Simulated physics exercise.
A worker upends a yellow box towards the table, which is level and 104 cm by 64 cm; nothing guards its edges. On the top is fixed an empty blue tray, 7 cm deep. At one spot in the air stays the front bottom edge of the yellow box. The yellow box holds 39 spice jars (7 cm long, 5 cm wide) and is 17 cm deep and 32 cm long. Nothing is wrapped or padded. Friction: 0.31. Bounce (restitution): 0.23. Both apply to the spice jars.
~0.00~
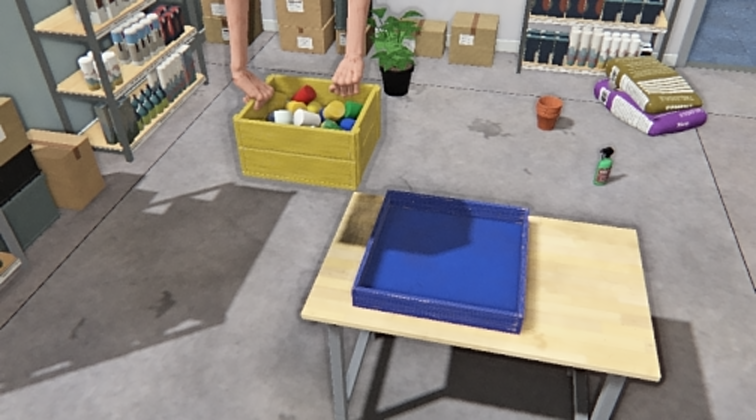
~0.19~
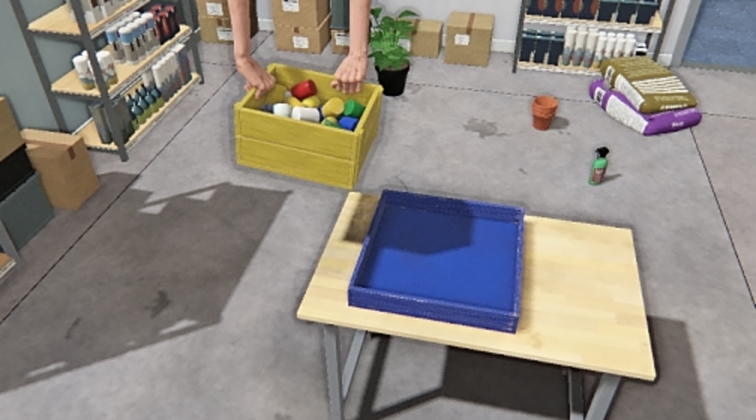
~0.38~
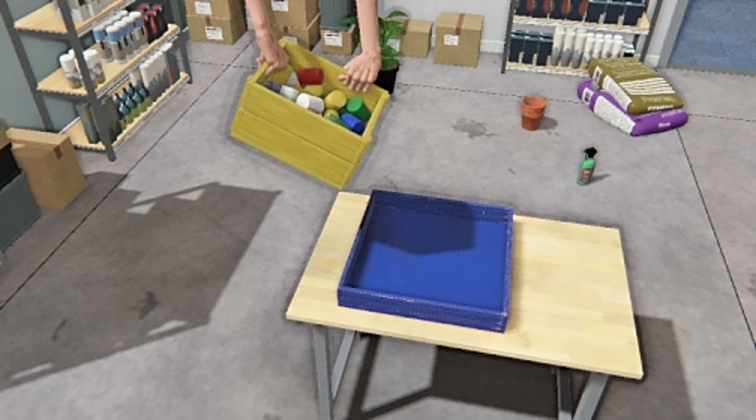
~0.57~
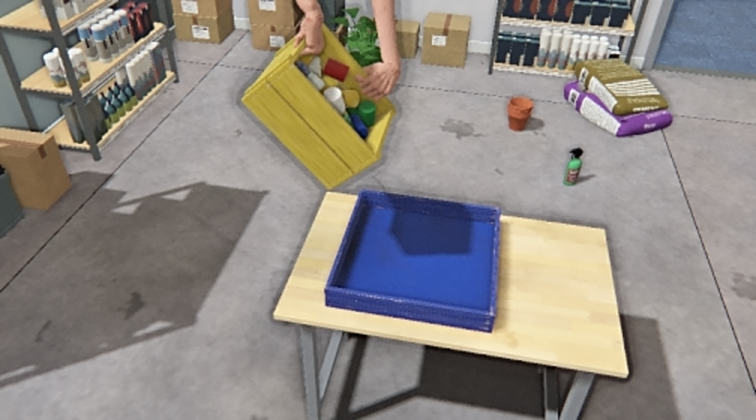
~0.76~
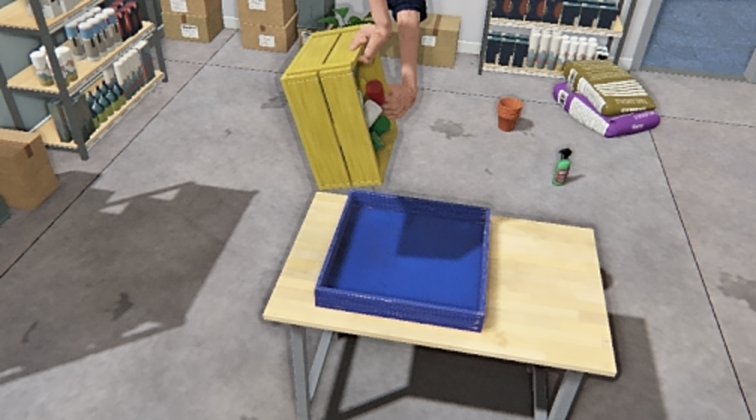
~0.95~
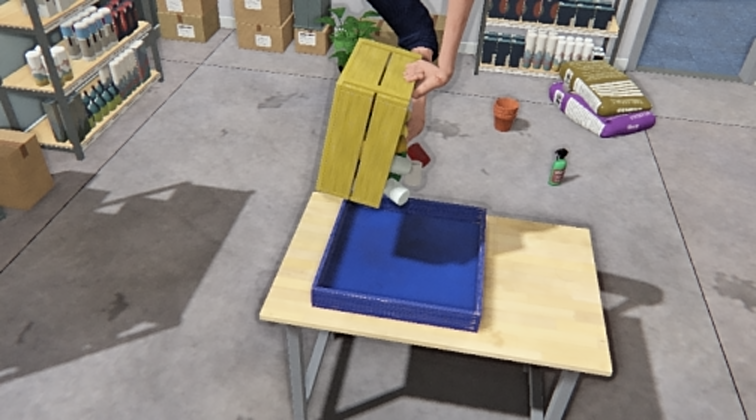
The clip shows hands gripping a yellow box full of small colourful containers behind a table with a blue tray, then steadily tilting it rightward until it is upended and a few containers come out above the tray.
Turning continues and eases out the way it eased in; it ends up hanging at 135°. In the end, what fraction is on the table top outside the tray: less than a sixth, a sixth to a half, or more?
The table top outside the tray gets not even a sixth of the load.
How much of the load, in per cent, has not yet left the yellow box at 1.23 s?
I'd say close to 20 per cent of it is still inside.
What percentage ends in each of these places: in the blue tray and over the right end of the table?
Roughly 90 and 0 per cent.
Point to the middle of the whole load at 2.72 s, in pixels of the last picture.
Somewhere around (438, 251) in pixels.
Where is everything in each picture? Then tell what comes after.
In the first frame (places track the rim corner closest to us here; the camera pans a little), yellow box (350, 133); blue tray (519, 315); tipped 0°; all still inside.
The second frame shows yellow box (354, 133); tipped 7°.
The third frame shows yellow box (363, 139); tipped 24°.
The fourth frame shows yellow box (375, 155); tipped 48°.
The fifth frame shows yellow box (381, 179); tipped 75°.
The sixth frame shows yellow box (380, 203); blue tray (477, 313); tipped 100°; 3 out, the lowest jar at (413, 173).
After 1.23 s, tilt 128°; 8 still in the yellow box, 12 in the blue tray, 2 on the table top outside the tray and 17 in the air.
After 1.59 s, tilt 135°; 36 in the blue tray, 2 on the table top outside the tray and 1 over the table's other edges.
After 2.08 s, tilt 135°; 36 in the blue tray, 1 on the table top outside the tray and 2 over the table's other edges.
Final count (at 2.72 s), 36 in the blue tray and 3 over the table's other edges. Asked share, 0 of 39, 0 per cent.
